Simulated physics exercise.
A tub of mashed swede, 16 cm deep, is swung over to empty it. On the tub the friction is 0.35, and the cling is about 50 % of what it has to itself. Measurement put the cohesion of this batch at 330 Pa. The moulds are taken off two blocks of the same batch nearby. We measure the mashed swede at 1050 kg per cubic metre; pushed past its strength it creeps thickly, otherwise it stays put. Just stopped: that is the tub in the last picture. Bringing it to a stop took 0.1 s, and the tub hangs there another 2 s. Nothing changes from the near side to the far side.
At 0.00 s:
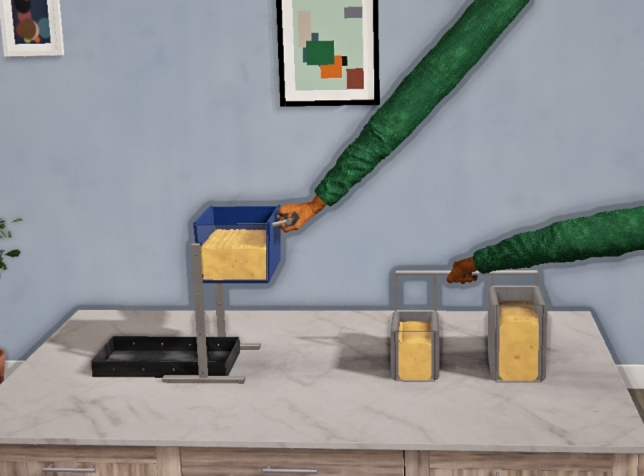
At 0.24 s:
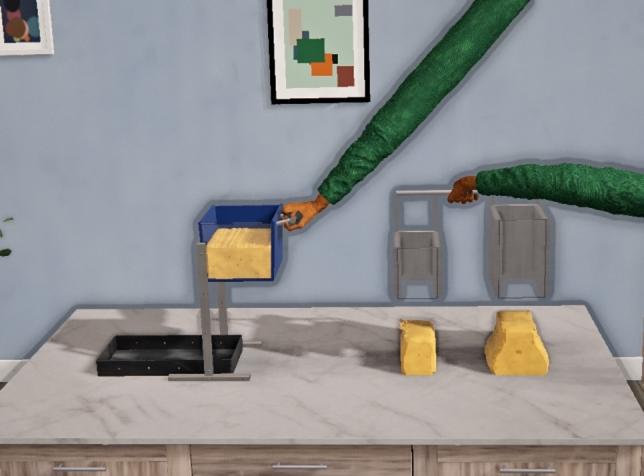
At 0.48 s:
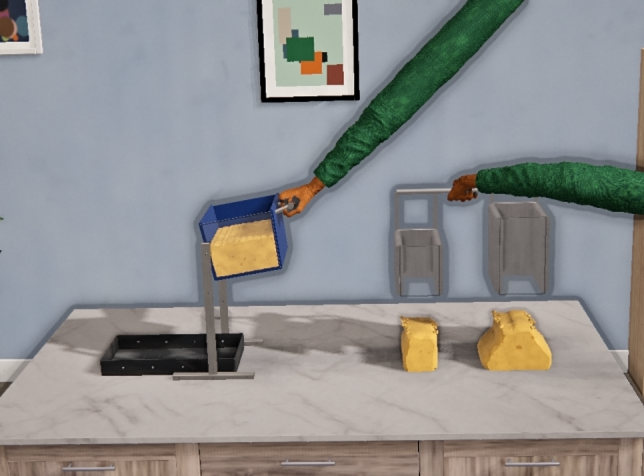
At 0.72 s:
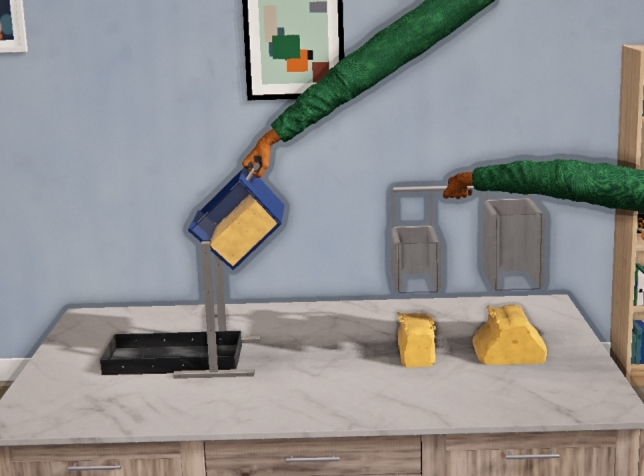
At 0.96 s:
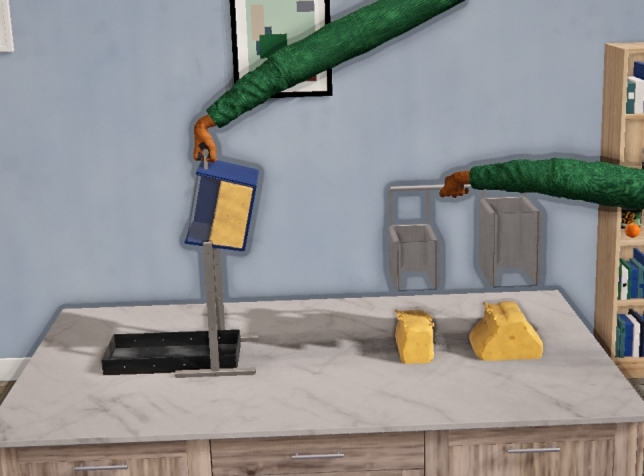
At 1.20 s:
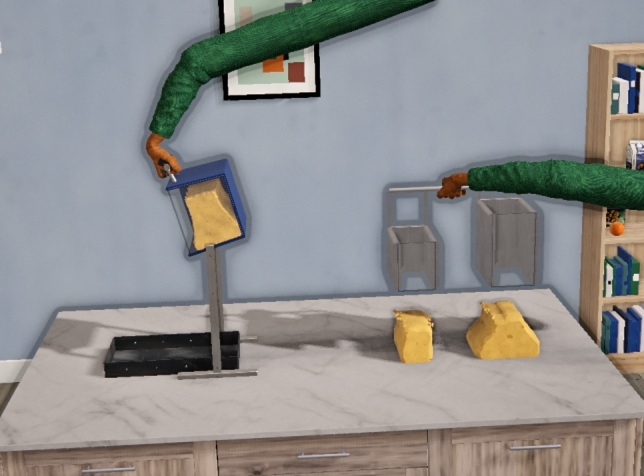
The video shows a green-sleeved arm lifting moulds off two yellow blocks, the right one slumping wider and lower, while another arm swings a blue tub of yellow mash over from right to left above a black tray.
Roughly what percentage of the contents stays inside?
Roughly 0 %.
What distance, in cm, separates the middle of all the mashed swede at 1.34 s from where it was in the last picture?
Roughly 6 centimetres.
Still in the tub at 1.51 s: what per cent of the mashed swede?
Some 30 per cent.
After 1.34 s, the tub is at 105 degrees and holds 78 %.
After 1.51 s, the tub is at 105 degrees and holds 30 %.
After 1.68 s, the tub is at 105 degrees and holds 0 %.
After 1.85 s, the tub is at 105 degrees and holds 0 %.
After 3.20 s, the tub is at 105 degrees and holds 0 %.
